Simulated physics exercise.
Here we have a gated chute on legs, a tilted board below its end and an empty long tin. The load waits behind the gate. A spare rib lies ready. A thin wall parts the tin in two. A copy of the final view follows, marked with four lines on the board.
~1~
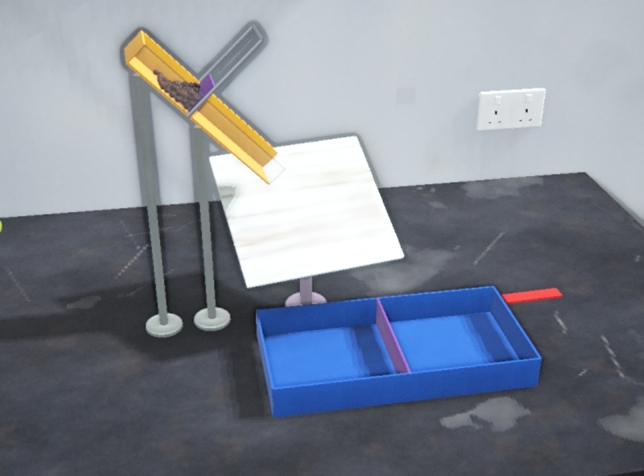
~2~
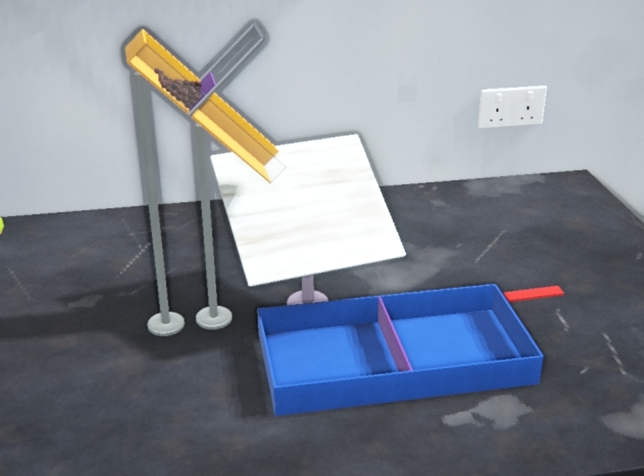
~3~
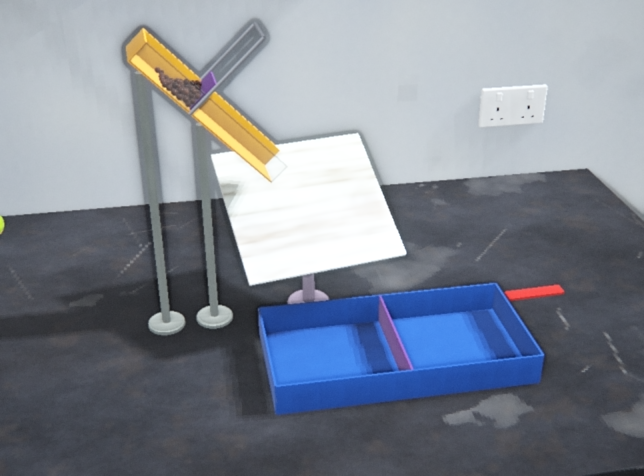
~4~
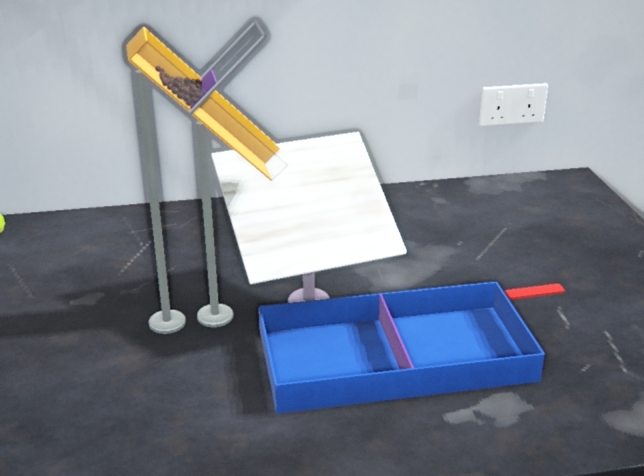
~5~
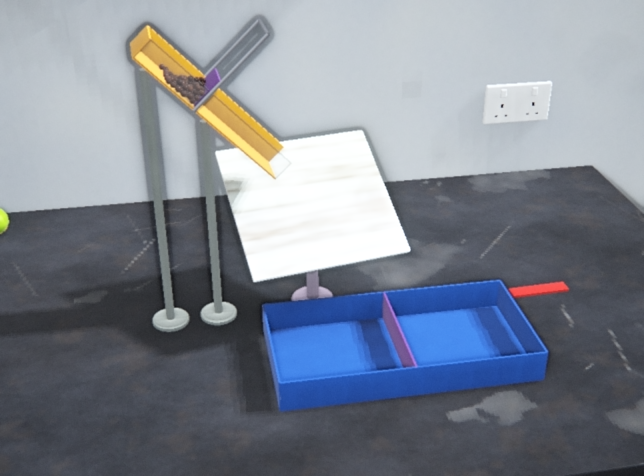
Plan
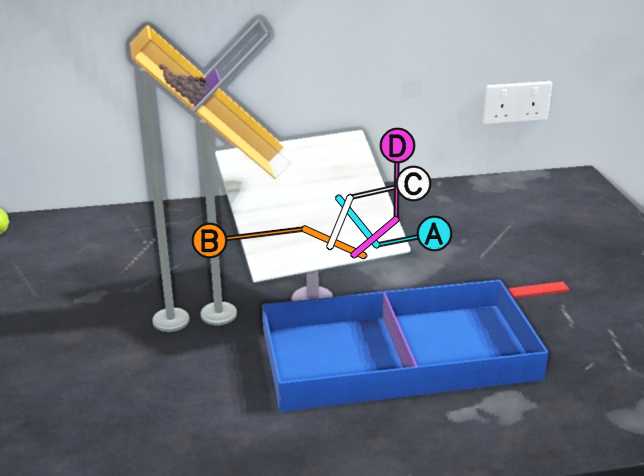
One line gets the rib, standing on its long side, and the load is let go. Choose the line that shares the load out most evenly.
A beats the others.
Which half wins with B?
The right half.
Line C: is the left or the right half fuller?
The left half.
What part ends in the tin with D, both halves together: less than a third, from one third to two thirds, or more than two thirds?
It is more than two thirds.
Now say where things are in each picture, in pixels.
Load behind the gate near (179, 89), chocolate balls; lip of the chute near (266, 177), sloping fairly steeply, in the first frame.
Middle of the board near (307, 204), tilted fairly steeply; middle of its low edge near (330, 269); of its high edge near (286, 145), in the second frame.
Front corners of the tin near (276, 386) and (543, 355); front end of its middle wall near (413, 370); gate still shut near (210, 82), in the third frame.
Middle of the load near (181, 85); lip near (268, 173), in the fourth frame.
Middle of the load near (185, 83); lip near (272, 171), in the fifth frame.
On the marked copy, line A from (338, 198) to (376, 244); line B from (304, 228) to (363, 255); line C from (350, 197) to (330, 246); line D from (396, 219) to (353, 254).
Choosing A, of what is caught, close to a third in the left half, close to two thirds in the right.
Choosing B, of what is caught, only a few in the left half, all but a few in the right.
Choosing C, of what is caught, all but a few in the left half, a small share in the right.
Choosing D, of what is caught, all but a few in the left half, a small share in the right.
